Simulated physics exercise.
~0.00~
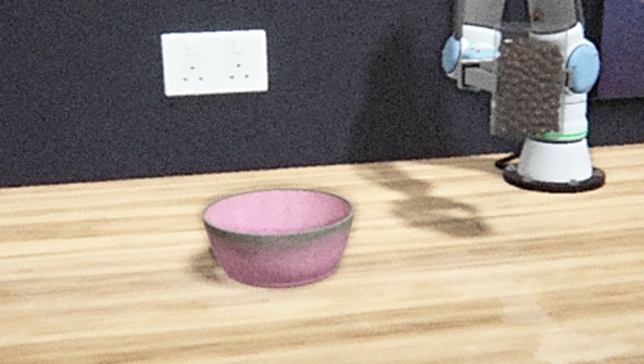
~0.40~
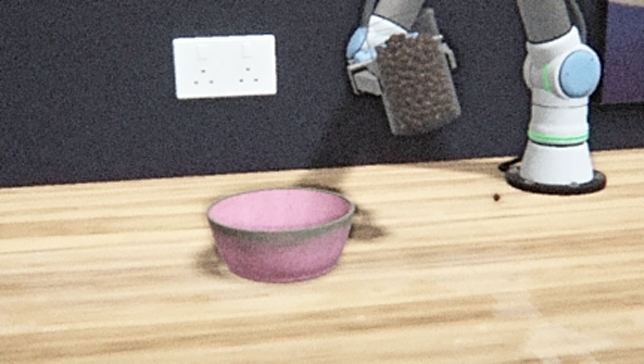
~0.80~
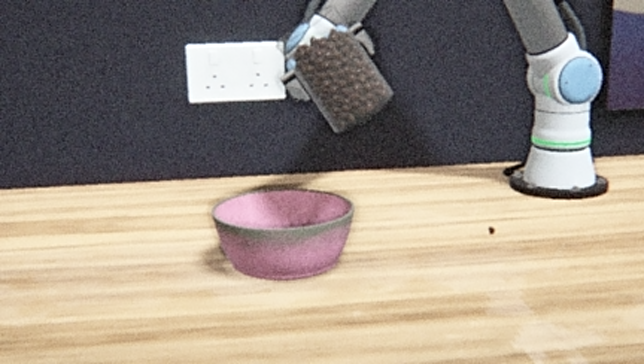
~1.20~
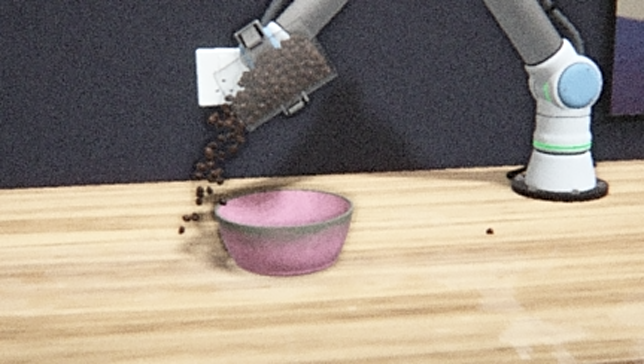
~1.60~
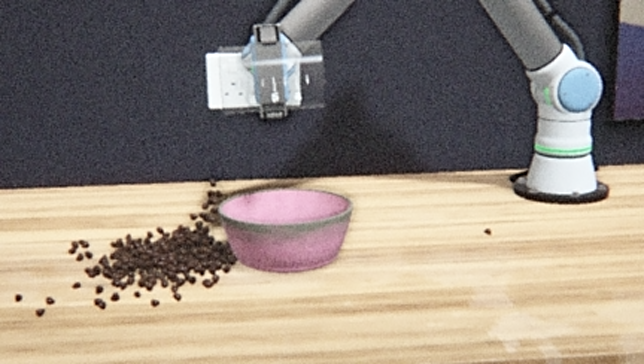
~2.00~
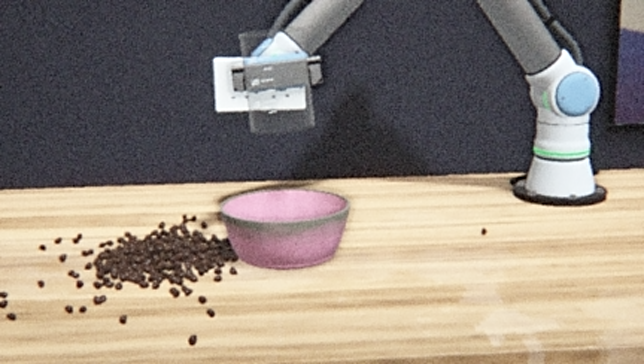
On a light wooden table against a dark wall with a white socket, a pink bowl with a grey rim sits still while a robot arm holds a clear beaker full of dark brown beans. The arm swings the beaker left, tilting it as it nears the bowl, and a stray bean lands on the table. Tipped further, the beaker spills its beans in a stream around the bowl's left edge. Most miss, piling up and scattering across the wood. The arm then turns the emptied beaker upright, leaving a wide heap of beans beside the bowl and only a small share inside.
